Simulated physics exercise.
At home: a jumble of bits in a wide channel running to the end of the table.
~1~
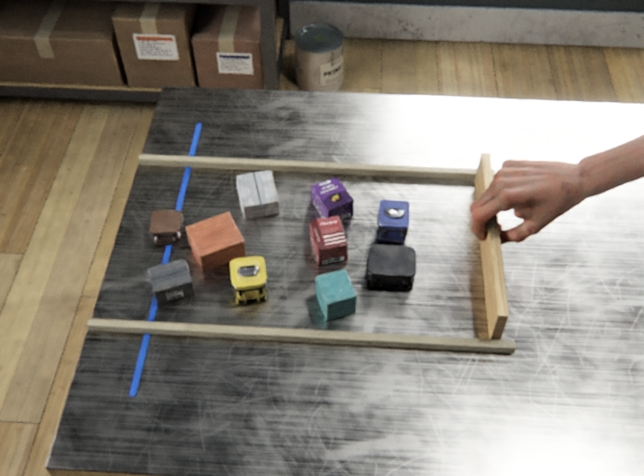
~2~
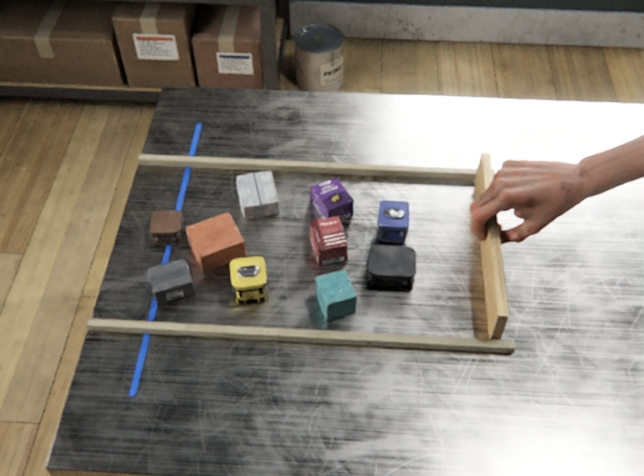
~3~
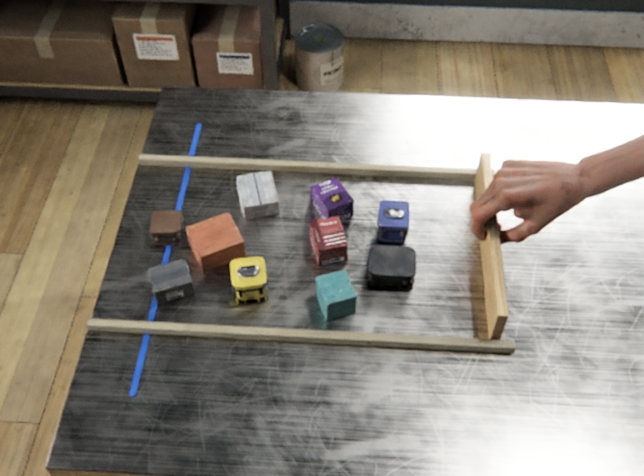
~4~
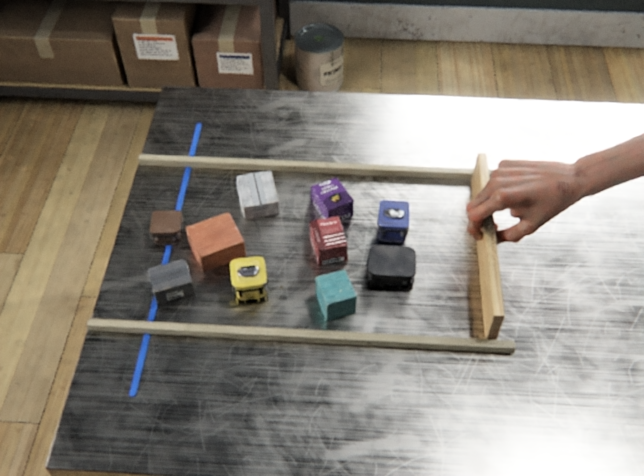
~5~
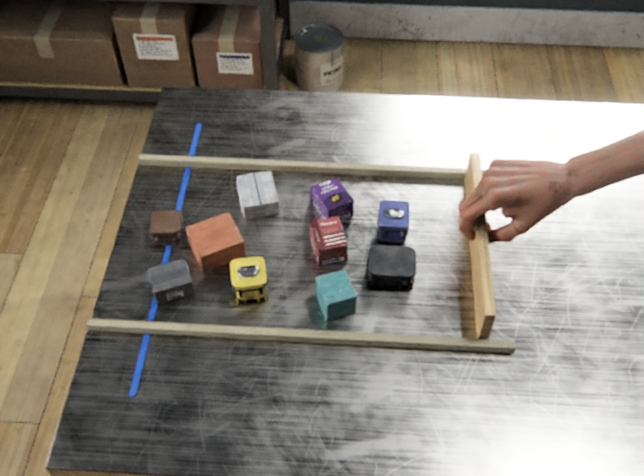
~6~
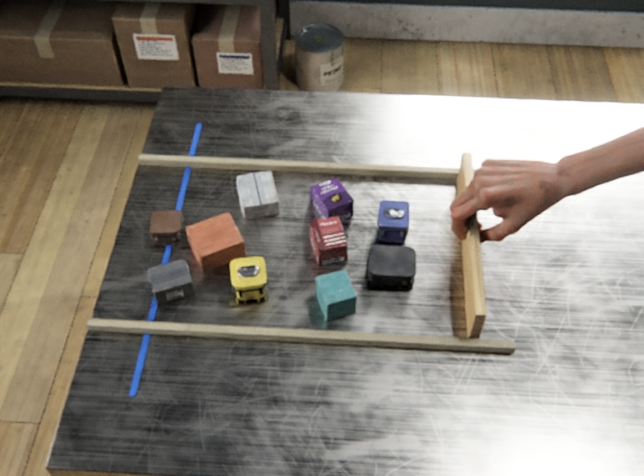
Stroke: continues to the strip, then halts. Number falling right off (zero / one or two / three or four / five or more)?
Three or four.
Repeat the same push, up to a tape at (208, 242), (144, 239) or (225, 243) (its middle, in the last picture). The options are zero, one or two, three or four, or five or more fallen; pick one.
So, going place by place, I'd say none; at least five; no fall at all.
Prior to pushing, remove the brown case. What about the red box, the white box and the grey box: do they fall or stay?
So: The red box does not drop, the white box does not drop, the grey box goes down.
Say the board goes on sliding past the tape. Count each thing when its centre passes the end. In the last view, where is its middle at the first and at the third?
Around (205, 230); afterwards around (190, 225).
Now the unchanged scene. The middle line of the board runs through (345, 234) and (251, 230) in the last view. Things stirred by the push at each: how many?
At that stage 5; at the next, 10.
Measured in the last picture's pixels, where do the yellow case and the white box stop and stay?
Final centres, in order: Near (99, 277), near (136, 179).
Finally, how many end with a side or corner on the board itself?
The count in contact is 4.
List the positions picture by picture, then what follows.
The first frame shows brown case (167, 228); grey box (172, 282); orange block (216, 242); board (490, 241); tape (171, 240).
The second frame shows grey box (172, 282); purple box (332, 201).
The third frame shows orange block (216, 242); blue case (393, 222).
The fourth frame shows brown case (167, 228); red box (328, 240).
The fifth frame shows grey box (172, 282); board (479, 241).
The sixth frame shows brown case (167, 228); grey box (172, 282); orange block (216, 242); board (470, 240); tape (171, 240).
Soon after, none off yet; brown case at rest near (167, 228); grey box at rest near (172, 282); orange block at rest near (216, 242).
In the end, the number that fall off is three or four; gone, orange block, grey box and brown case.
